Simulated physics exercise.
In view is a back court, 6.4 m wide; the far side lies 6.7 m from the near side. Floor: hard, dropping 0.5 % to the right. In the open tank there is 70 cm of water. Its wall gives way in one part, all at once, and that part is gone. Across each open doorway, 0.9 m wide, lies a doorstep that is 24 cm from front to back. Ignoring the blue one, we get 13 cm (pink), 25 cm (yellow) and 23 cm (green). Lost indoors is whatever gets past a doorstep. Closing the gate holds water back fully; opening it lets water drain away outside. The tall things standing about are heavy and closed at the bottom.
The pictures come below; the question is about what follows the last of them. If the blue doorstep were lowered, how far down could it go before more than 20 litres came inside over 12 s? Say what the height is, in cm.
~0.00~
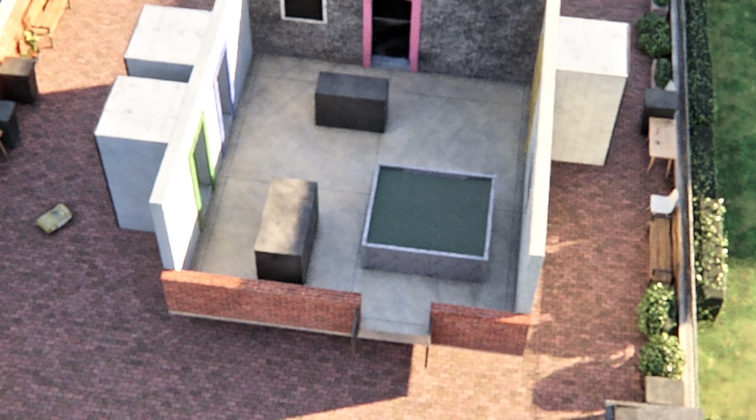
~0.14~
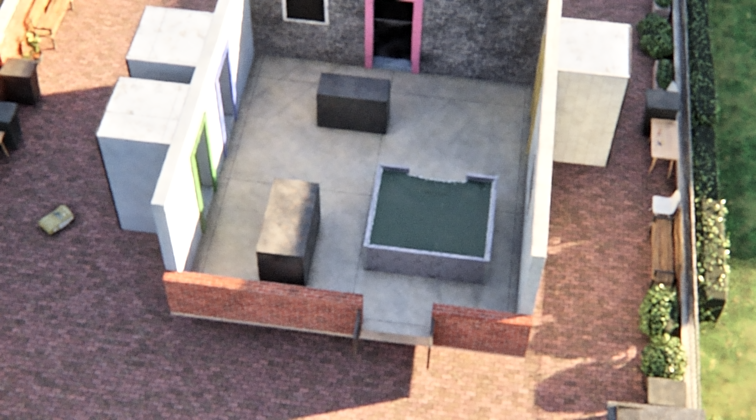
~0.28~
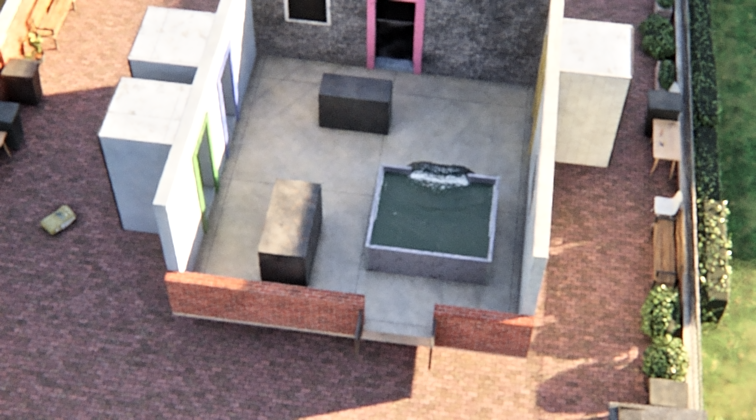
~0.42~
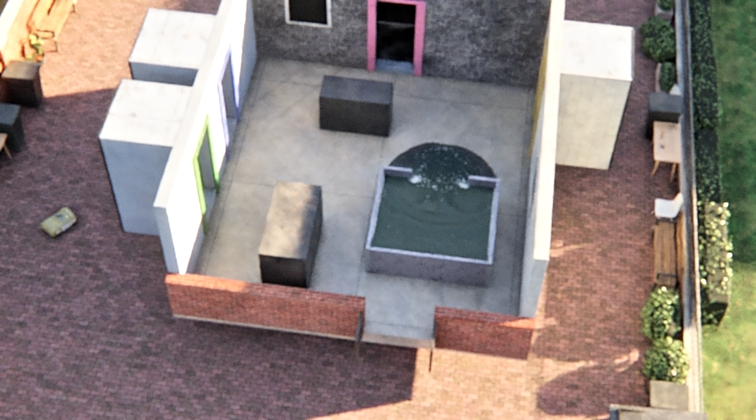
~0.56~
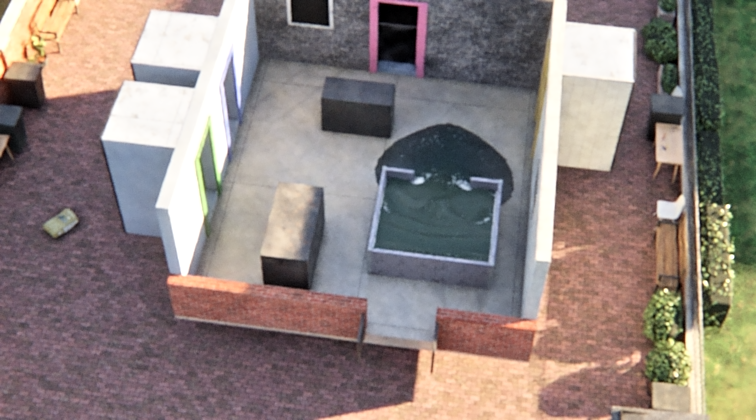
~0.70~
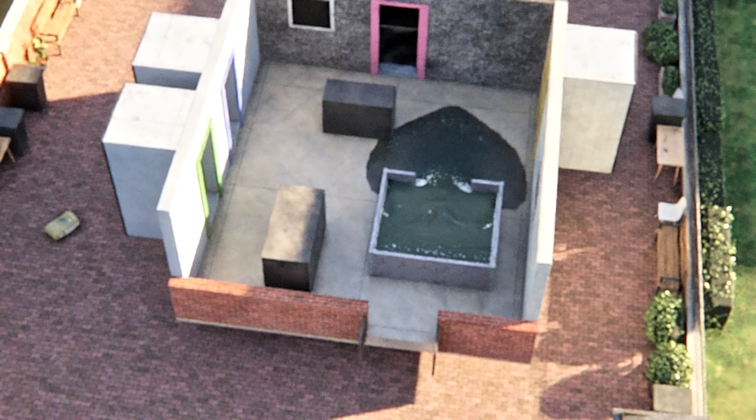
Down to about 5 cm.
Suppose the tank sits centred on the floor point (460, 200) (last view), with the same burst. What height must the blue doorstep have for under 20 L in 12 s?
With that change, some 6.5 centimetres.
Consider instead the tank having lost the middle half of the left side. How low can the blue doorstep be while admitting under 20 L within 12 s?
Minimum height: Approx. 15 cm.
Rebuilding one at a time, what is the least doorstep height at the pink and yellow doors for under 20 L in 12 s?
You'd want about 24 centimetres at pink and about 18 centimetres at yellow.
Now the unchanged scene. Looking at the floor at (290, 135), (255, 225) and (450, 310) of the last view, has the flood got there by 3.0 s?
1: Awash; 2: Unwetted; 3: Unwetted.
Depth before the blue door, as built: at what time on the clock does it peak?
Around 5.0 seconds.
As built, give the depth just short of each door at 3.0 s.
Depths in cm - blue: 6, pink: 23, yellow: 24, green: 0.
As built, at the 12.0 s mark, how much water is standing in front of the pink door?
About 9.0 centimetres.
After 1.4 s water covers 30 % of the floor, deepest (38 cm) near (441, 194); it has not reached the blue door.
After 3.0 s water covers 50 % of the floor, deepest (30 cm) near (504, 89); 6 cm at the blue door, 0 litres in over its 23 cm doorstep.
After 12.0 s water covers 100 % of the floor, deepest (14 cm) near (190, 301); 6 cm at the blue door, 0 litres in over its 23 cm doorstep.
At the blue door as built, the water arrived by 2.9 s and peaked near 9 cm at 4.8 s.
With a doorstep of 4.5 cm, 29 litres would have come in within the 12 s; with 5.5 cm, 15 litres. So under 20 litres takes about 5 cm.
